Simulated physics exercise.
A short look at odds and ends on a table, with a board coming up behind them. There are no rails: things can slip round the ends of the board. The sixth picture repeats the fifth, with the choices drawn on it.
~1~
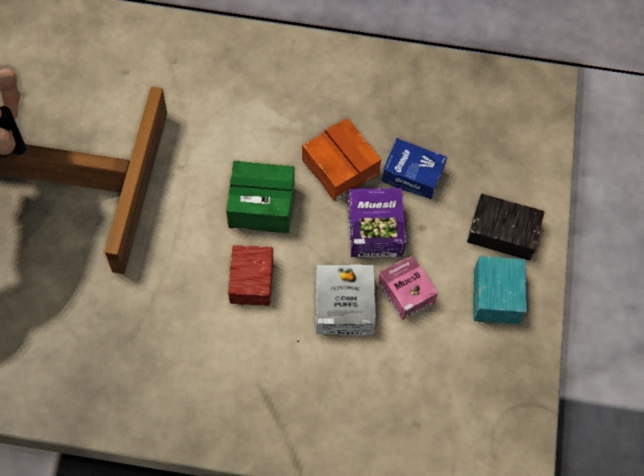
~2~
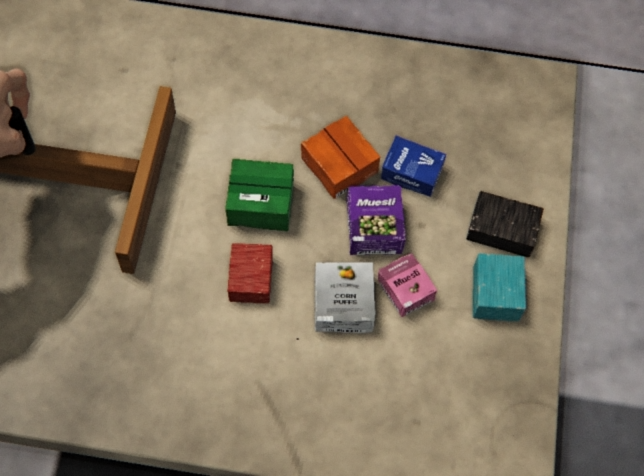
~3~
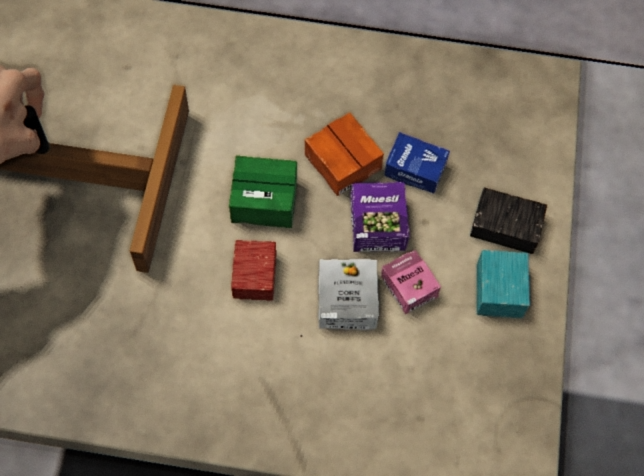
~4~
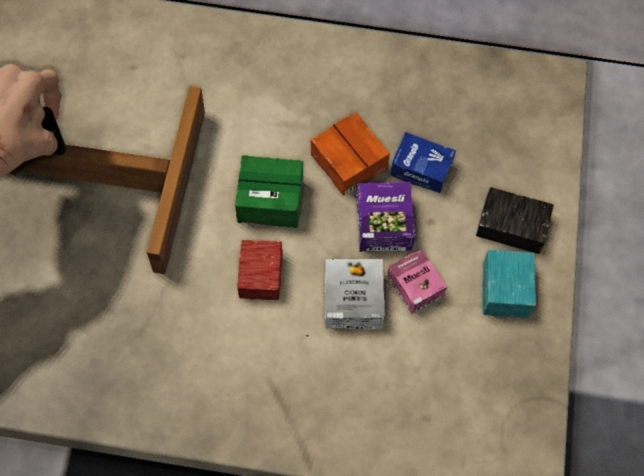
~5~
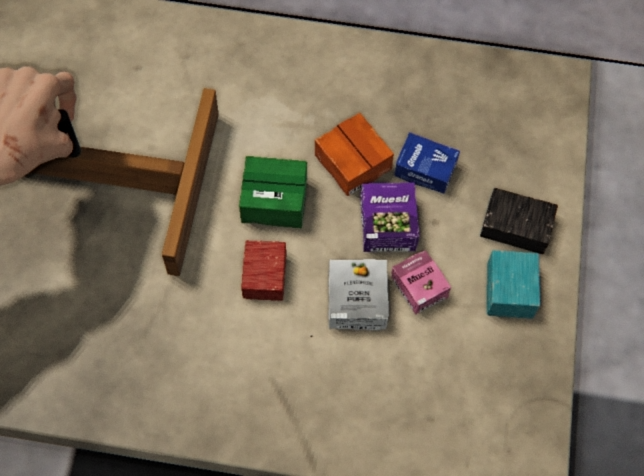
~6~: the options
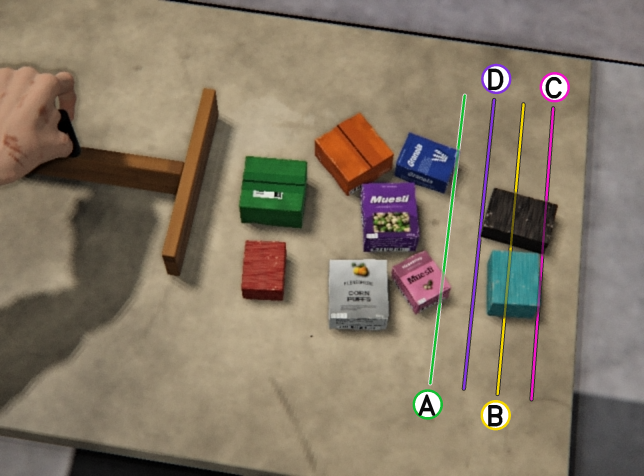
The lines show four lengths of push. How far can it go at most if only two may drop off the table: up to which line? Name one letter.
Up to line A.
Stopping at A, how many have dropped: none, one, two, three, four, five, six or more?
In all, two.
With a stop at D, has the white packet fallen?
No.
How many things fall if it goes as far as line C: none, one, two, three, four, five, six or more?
In all, six or more.
On the marked copy, A at (449, 230); B at (511, 239); C at (543, 244); D at (480, 235).
With A. Early on, board (283, 183); orange box (361, 153); red block (296, 277).
Further on, board (377, 197); turquoise block (537, 288); black block (533, 220).
At the end, board (448, 207); turquoise block over the edge; black block over the edge; two fallen.
As for the rest, B drops five; C drops six; D drops three.
